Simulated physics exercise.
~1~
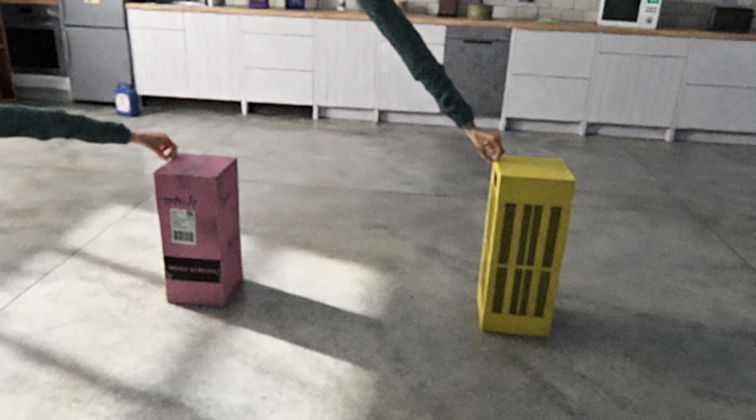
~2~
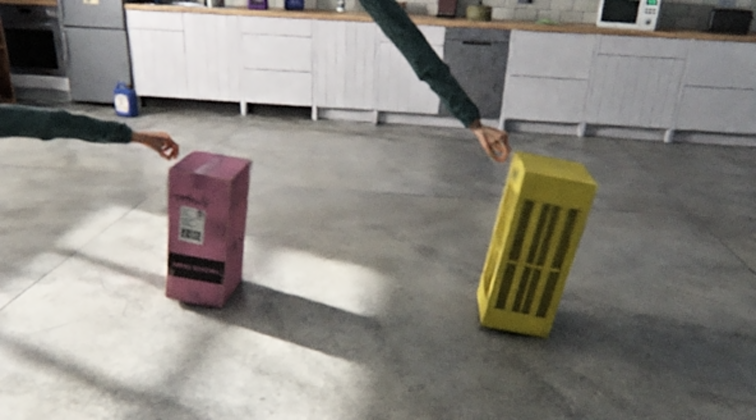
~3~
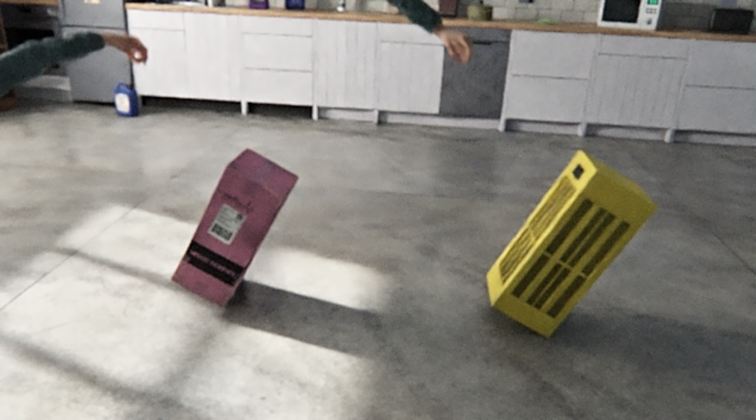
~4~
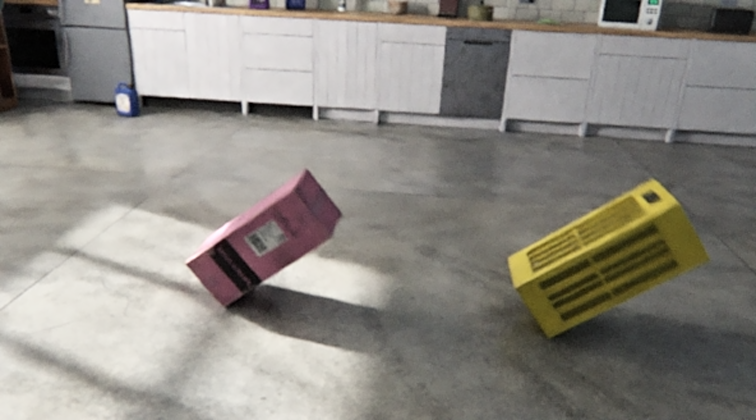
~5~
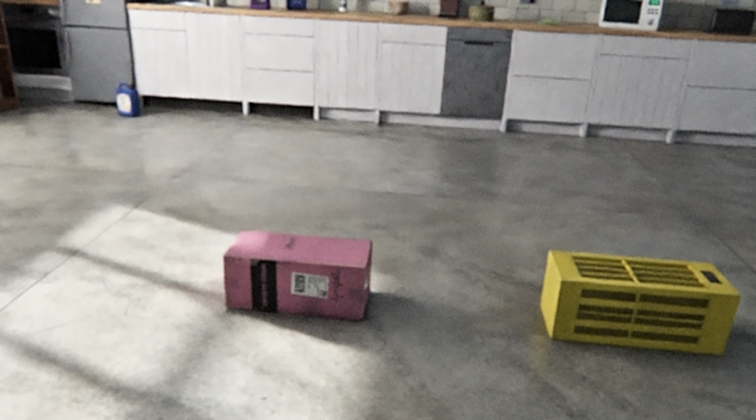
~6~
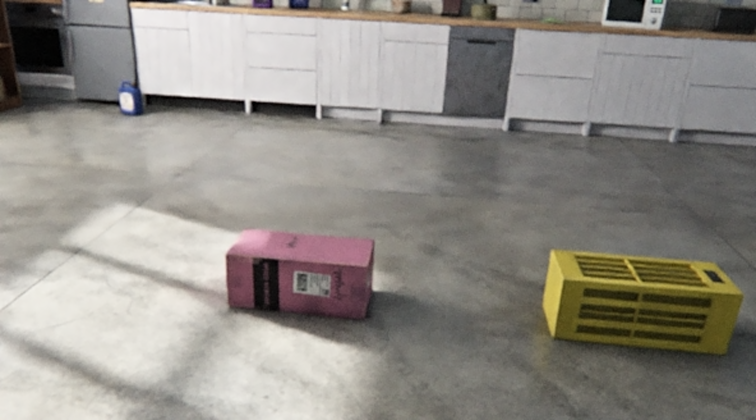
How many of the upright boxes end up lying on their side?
Two of them do. Both the pink parcel and the yellow crate are lying on their sides at the end.
